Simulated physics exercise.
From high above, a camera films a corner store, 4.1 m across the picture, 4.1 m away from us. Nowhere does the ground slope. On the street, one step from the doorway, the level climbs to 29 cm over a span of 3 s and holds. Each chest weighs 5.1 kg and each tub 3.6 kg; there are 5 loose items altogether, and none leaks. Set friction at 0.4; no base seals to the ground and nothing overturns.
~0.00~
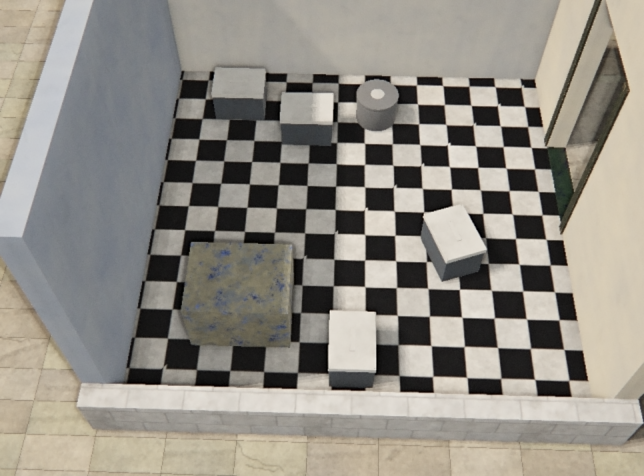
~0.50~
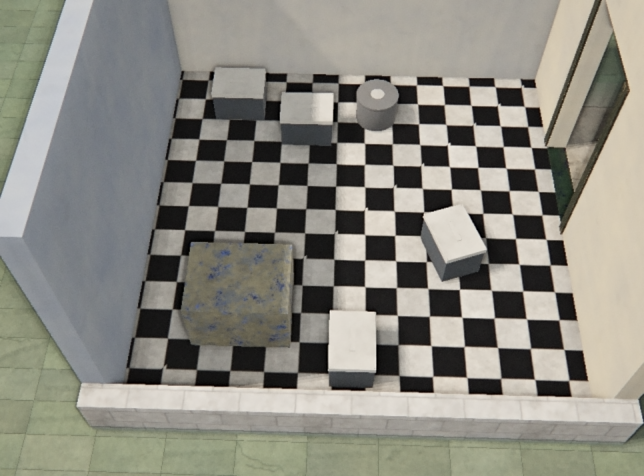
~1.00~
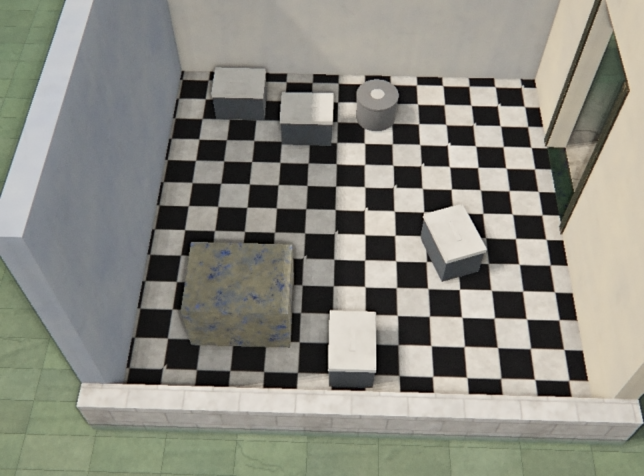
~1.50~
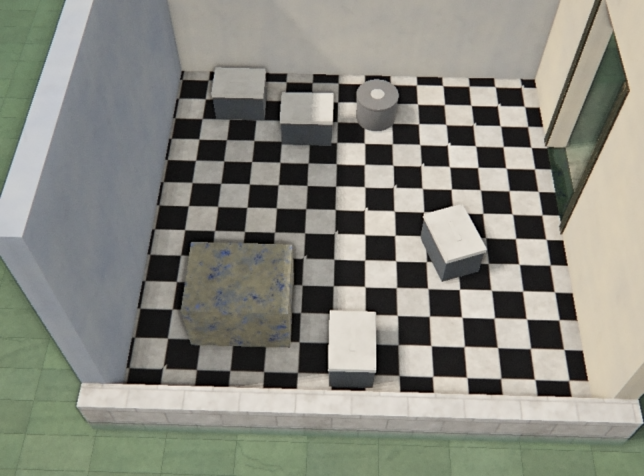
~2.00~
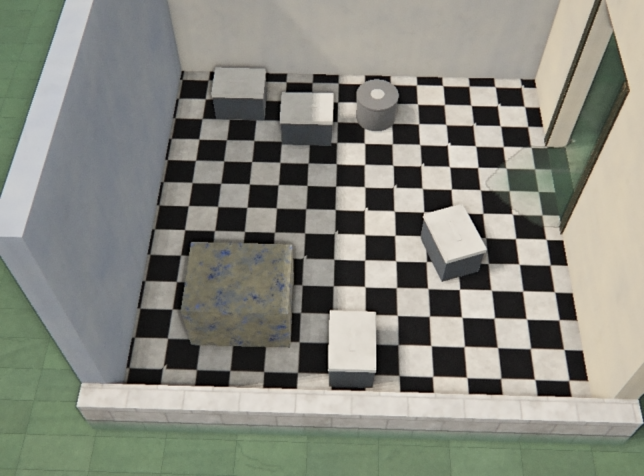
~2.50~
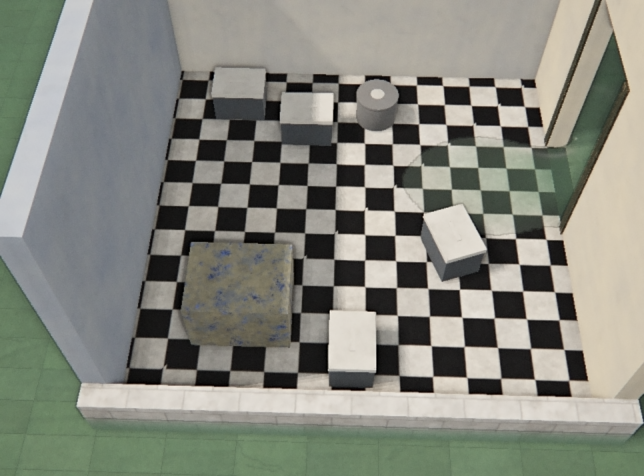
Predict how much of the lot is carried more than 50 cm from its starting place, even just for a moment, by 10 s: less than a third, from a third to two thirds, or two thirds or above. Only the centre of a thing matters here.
Two thirds or above.
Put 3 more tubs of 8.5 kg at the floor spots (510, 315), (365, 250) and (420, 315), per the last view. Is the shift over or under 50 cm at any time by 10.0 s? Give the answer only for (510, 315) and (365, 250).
First one stays within it, second one exceeds it.
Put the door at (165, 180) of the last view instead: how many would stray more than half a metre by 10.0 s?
Then it comes to 4.
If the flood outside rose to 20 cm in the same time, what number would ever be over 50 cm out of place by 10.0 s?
Under that setup the answer is 4.
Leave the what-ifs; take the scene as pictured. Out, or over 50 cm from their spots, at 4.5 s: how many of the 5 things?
By then the count is 2.
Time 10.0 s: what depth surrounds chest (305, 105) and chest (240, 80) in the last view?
Depth approx. 14 cm / 15 cm.
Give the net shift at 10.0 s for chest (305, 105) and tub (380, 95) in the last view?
The first is 300 cm from its start, the second 120 cm.
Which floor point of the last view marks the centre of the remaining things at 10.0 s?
They're centred close to (329, 252).
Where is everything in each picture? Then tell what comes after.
The first picture shows a chest at (455, 232), on the bottom; a chest at (239, 81), on the bottom; 0.0 m2 under water; 0 of 5 have shifted.
The second picture shows a chest at (455, 232) rests on the ground; a chest at (239, 81), on the bottom; 0.0 m2 under water; 0 of 5 have shifted.
The third picture shows a chest at (455, 232), on the bottom; a chest at (239, 81) rests on the ground; 0.0 m2 under water; 0 of 5 have shifted.
The fourth picture shows a chest at (455, 232) rests on the ground; a chest at (239, 81) rests on the ground; 0.0 m2 under water; 0 of 5 have shifted.
The fifth picture shows a chest at (455, 232) rests on the ground; a chest at (239, 81) rests on the ground; water covers 0.4 m2; 0 of 5 have shifted.
The sixth picture shows a chest at (455, 232), on the bottom; a chest at (239, 81) rests on the ground; 1.5 m2 under water; 0 of 5 have shifted.
After 3.5 s 0 of 5 are over 50 cm from their spots; 0 afloat.
After 4.5 s 2 of 5 are over 50 cm from their spots; 3 afloat.
After 7.0 s 4 of 5 are over 50 cm from their spots; 5 afloat.
After 10.0 s 5 of 5 are over 50 cm from their spots, and 5 have been at some point; 5 afloat.
